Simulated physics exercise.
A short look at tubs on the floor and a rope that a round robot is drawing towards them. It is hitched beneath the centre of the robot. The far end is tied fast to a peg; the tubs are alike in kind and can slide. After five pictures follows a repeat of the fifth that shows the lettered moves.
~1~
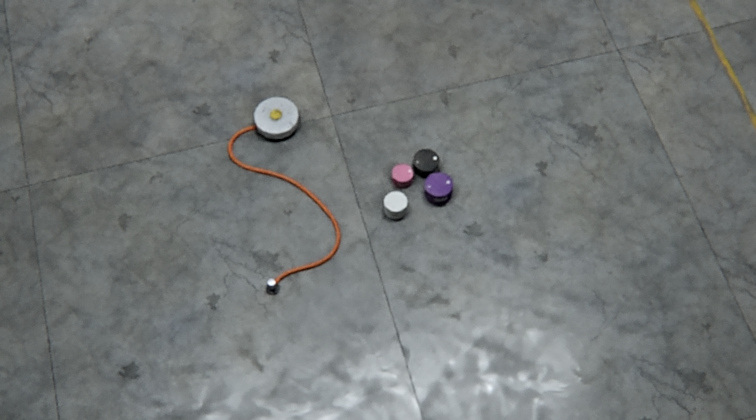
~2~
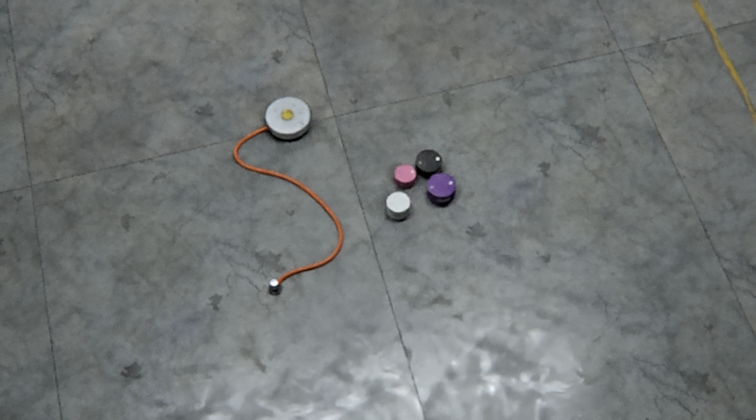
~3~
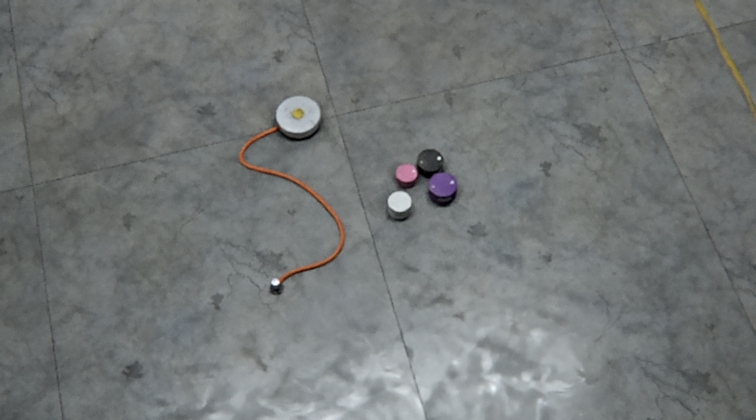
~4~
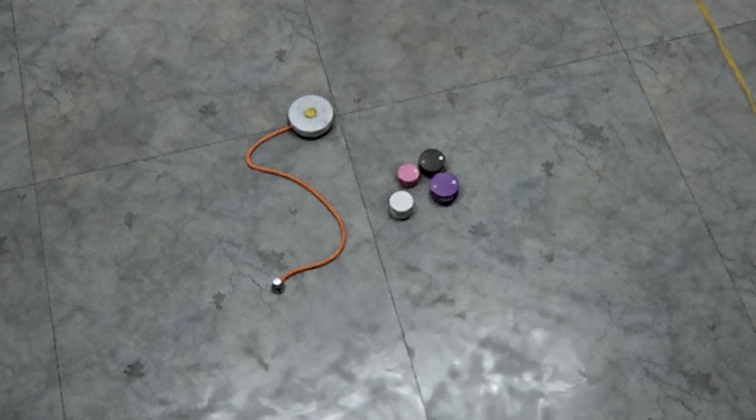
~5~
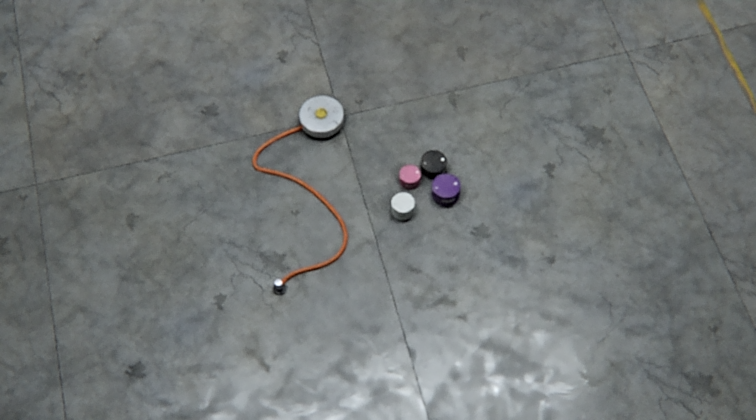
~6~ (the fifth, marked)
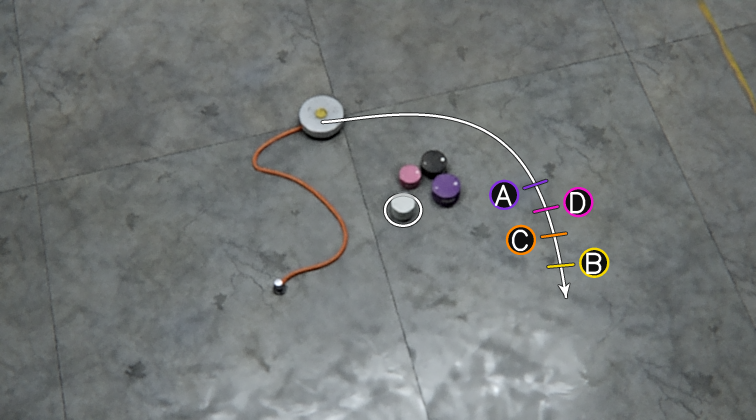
In this clip, a round silver robot attached to an orange rope slides slowly a short way to the right across a grey floor, while the rope's far end stays at a small peg and four small tubs sit apparently still.
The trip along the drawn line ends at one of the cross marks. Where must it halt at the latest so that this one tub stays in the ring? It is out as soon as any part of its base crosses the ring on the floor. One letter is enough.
C.
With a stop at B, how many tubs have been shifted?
Four.
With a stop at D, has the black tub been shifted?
Yes.
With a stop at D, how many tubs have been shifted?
Three.
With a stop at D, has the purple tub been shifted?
Yes.
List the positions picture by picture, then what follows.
The first picture shows purple tub (439, 189); white tub (396, 205); robot (277, 119).
The second picture shows robot (288, 119); black tub (429, 164).
The third picture shows robot (299, 118); purple tub (443, 189).
The fourth picture shows robot (311, 117); peg (278, 284).
The fifth picture shows robot (322, 118); pink tub (410, 177); purple tub (446, 190); white tub (403, 206).
On the marked copy, A at (535, 185); B at (561, 266); C at (554, 235); D at (546, 209); the ring at (403, 210); the route from (322, 122) via (502, 142) to (566, 297).
Following C. Soon after the start, robot (428, 111); white tub (403, 206).
Later, robot (520, 155); white tub (403, 206).
In the end, robot (555, 231); black tub (446, 200); pink tub (422, 201); purple tub (460, 220); white tub (402, 209); the white tub is still in its ring.
As for the rest, A is safe but short; B drags the ringed tub to (402, 223); D is safe but short.
